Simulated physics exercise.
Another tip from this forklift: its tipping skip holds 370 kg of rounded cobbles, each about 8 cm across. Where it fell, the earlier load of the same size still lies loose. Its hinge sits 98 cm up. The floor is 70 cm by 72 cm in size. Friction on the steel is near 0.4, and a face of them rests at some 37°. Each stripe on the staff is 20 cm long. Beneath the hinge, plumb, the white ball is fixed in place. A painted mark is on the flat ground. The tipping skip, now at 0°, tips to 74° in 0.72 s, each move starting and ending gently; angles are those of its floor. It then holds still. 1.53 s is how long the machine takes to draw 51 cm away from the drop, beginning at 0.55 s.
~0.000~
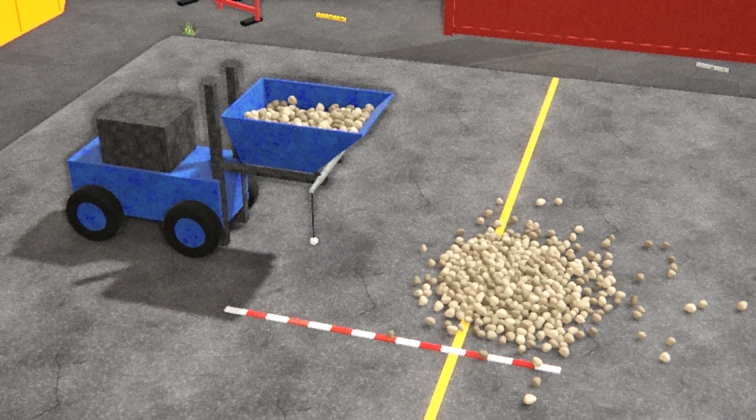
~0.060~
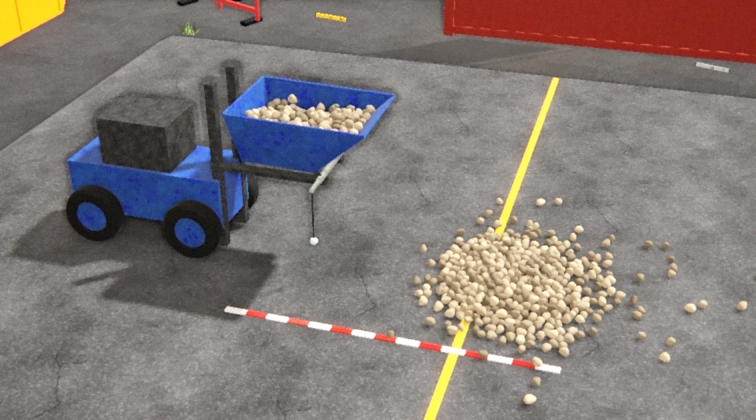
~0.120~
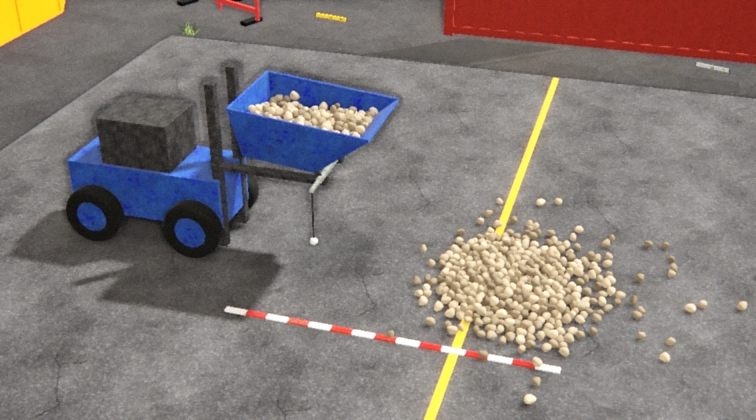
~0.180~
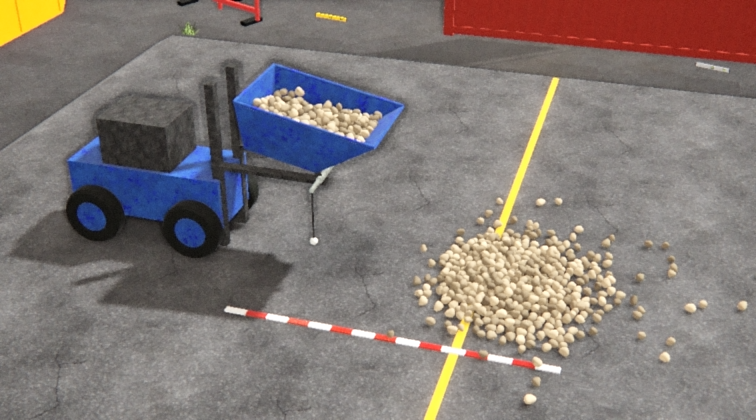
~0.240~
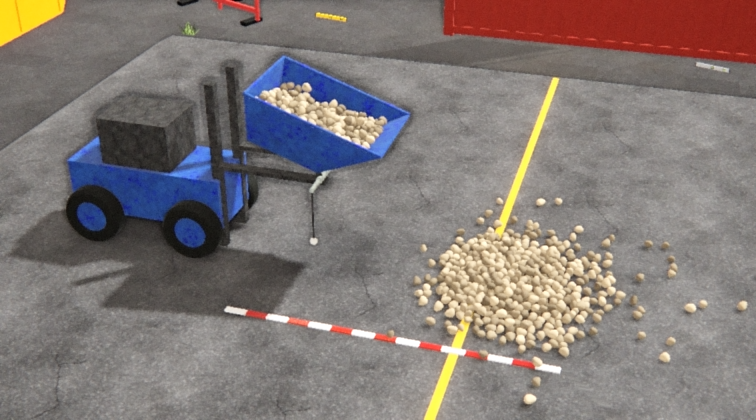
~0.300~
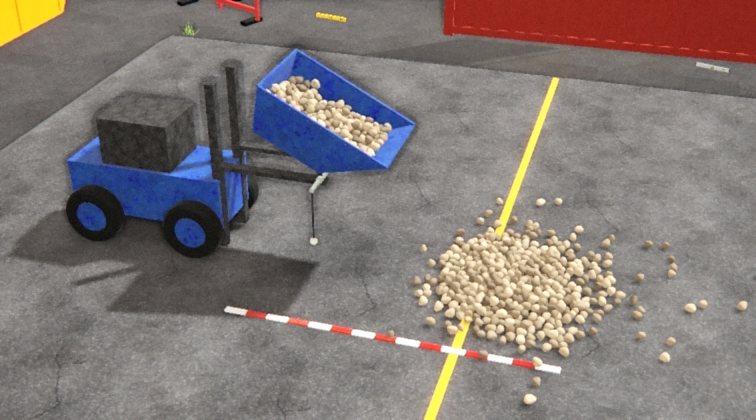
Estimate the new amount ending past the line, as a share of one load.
Roughly 16 per cent of a load.
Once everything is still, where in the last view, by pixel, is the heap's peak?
Peak pixel: Approx. (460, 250).
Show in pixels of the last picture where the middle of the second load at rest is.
I'd point to about (441, 263).
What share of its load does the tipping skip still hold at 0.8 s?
85 %.
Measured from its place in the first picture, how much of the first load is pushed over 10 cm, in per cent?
Roughly 10 % of them.
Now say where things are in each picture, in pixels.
In the first frame, lip at (363, 135), floor tilted 0°, highest stones at (344, 114). The earlier load is highest near (490, 255), 19 cm above ground level, 24 % short of the line, 75 % past the line.
In the second frame, lip at (364, 137), floor tilted 1°, highest stones at (344, 115); the stones move at 0.3 m/s on average.
In the third frame, lip at (369, 141), floor tilted 6°, highest stones at (318, 110); the stones move at 0.7 m/s on average.
In the fourth frame, lip at (375, 148), floor tilted 12°, highest stones at (279, 101); the stones move at 0.9 m/s on average.
In the fifth frame, the tipping skip is at 19°, its lip at (381, 157); the top of the load is at (286, 95); the stones move at 1.2 m/s on average.
In the sixth frame, the tipping skip is at 28°, its lip at (387, 168); the top of the load is at (290, 87); the stones move at 1.3 m/s on average.
After 0.5 s the floor is at 62°; in per cent of one load, 100 in the tipping skip, 24 short of the line, 75 past the line; the foremost stones are at (698, 303).
After 0.8 s the floor is at 74°; in per cent of one load, 85 in the tipping skip, 39 short of the line, 75 past the line; the foremost stones are at (698, 303).
After 2.5 s the floor is at 74°; in per cent of one load, 0 in the tipping skip, 108 short of the line, 91 past the line; the foremost stones are at (713, 313).
After 5.0 s the floor is at 74°; in per cent of one load, 0 in the tipping skip, 108 short of the line, 91 past the line; the foremost stones are at (714, 313). Net gain past the line, 16.
